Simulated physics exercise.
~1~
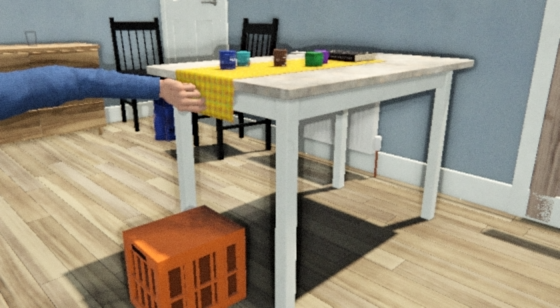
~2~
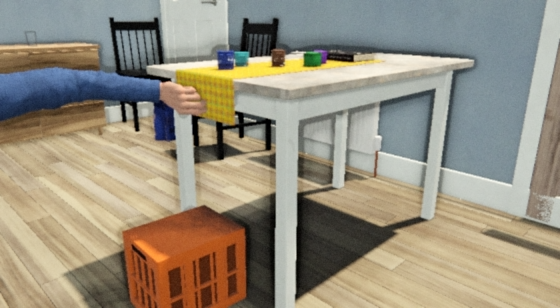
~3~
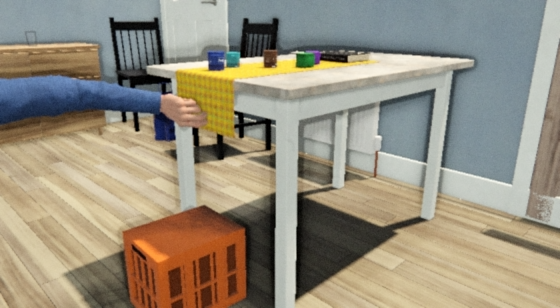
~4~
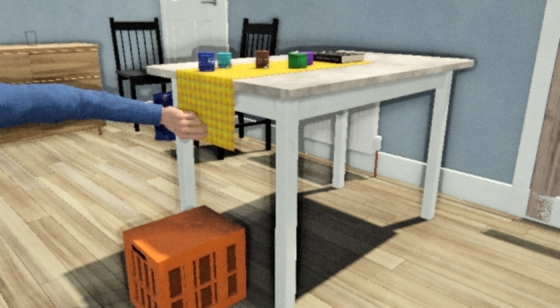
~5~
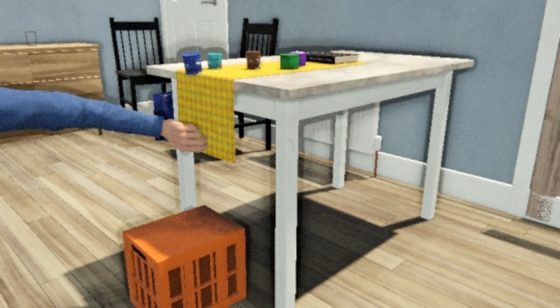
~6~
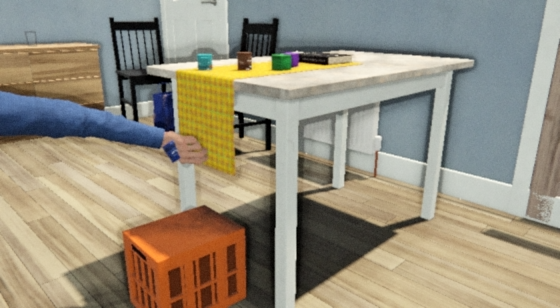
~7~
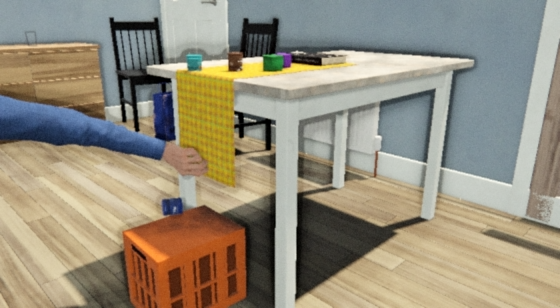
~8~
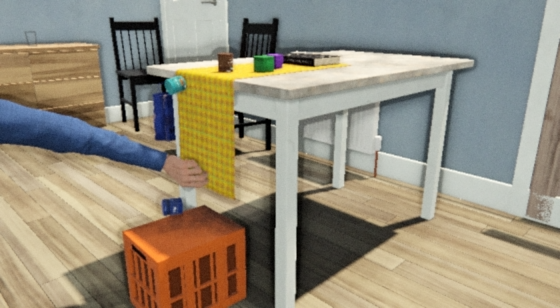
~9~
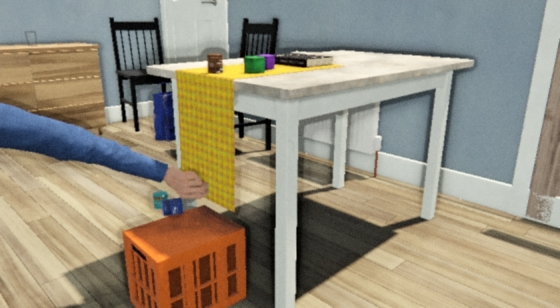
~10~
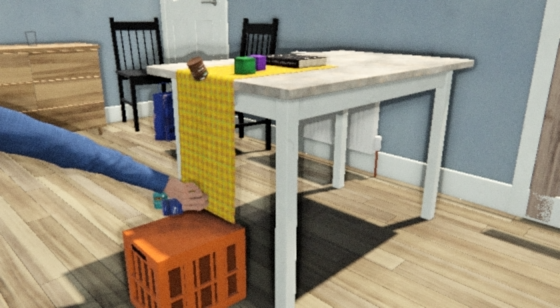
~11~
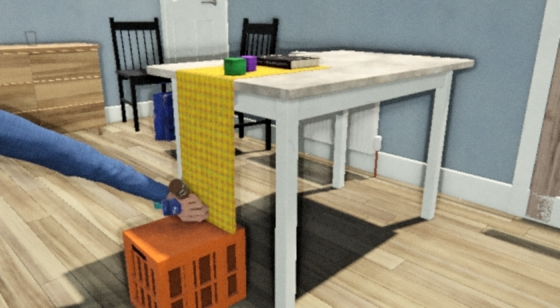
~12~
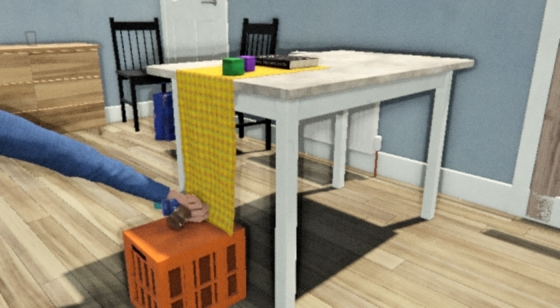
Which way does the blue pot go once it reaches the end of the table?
The blue pot goes down, dropping from the table's end toward the orange crate below.
